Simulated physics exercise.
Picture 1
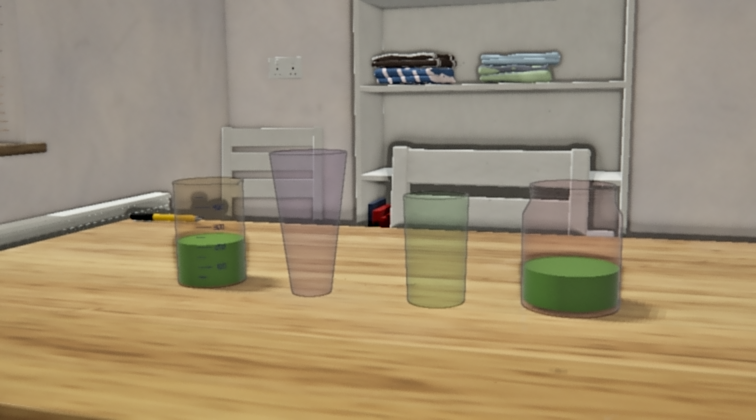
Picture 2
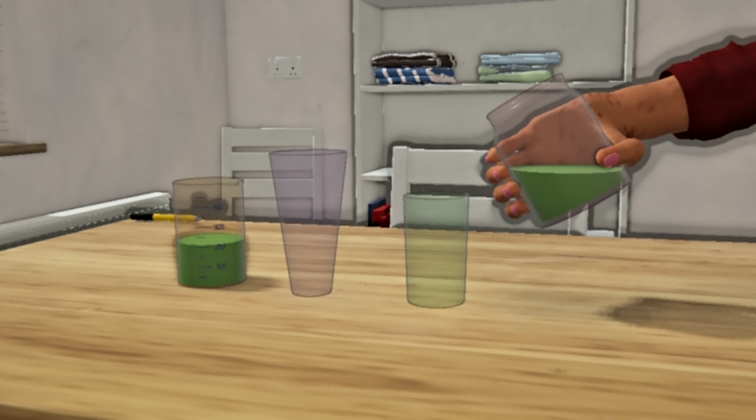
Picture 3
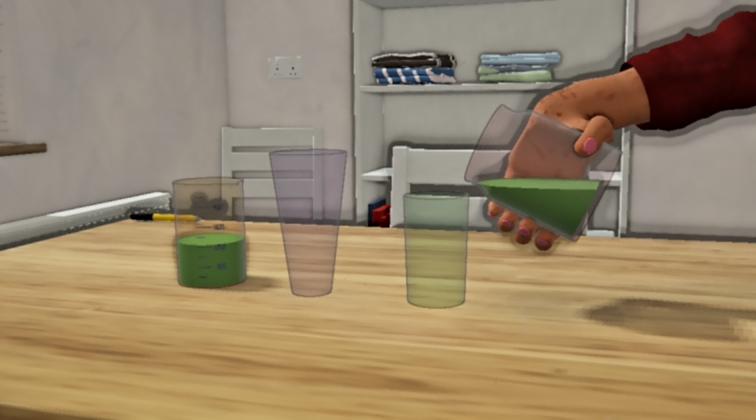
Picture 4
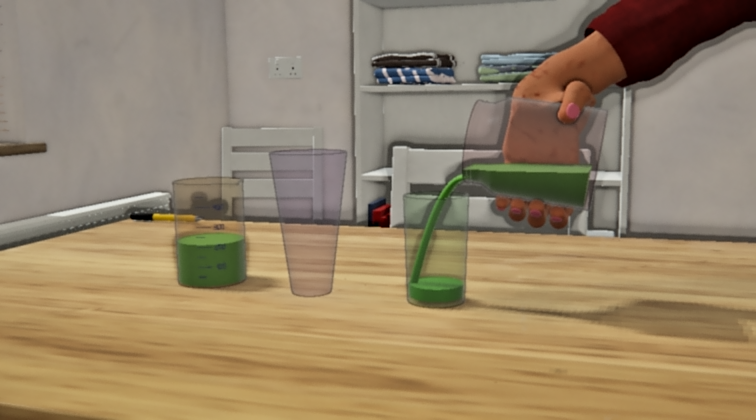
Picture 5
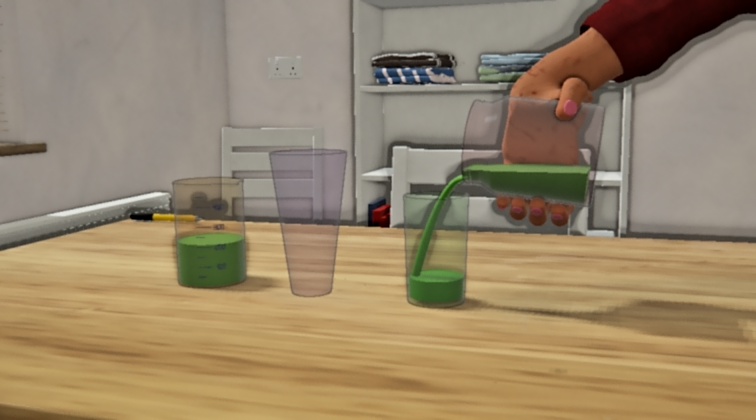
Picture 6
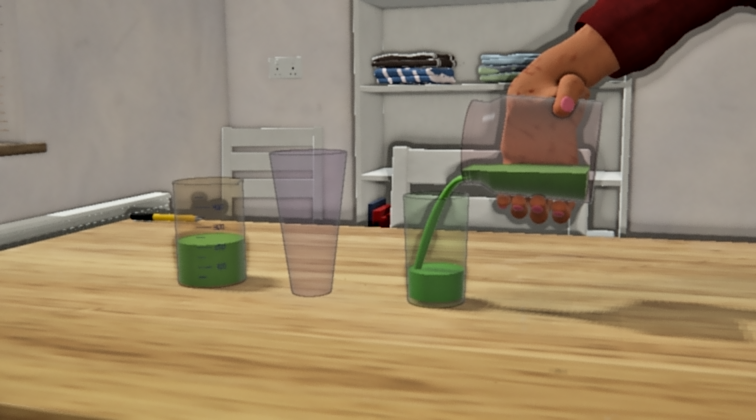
We see four clear containers on a wooden table, two holding green liquid. A hand lifts the jar on the right, tilts it leftward, and pours green liquid into the neighbouring empty tumbler, where the level slowly rises.
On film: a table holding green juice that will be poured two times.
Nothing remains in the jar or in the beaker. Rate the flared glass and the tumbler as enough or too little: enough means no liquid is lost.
Flared glass - enough; tumbler - enough.
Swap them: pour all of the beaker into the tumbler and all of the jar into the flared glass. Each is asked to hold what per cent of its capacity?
Some 70 per cent for the first and some 50 per cent for the second.
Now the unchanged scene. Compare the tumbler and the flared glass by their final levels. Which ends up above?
Result: Higher level in the flared glass on the left.
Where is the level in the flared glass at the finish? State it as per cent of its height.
Roughly 65%.
A moment on, the tumbler is about half full.
Further on, the tumbler is about three quarters full.
When it is over, the flared glass is about two thirds full; the tumbler is about three quarters full.
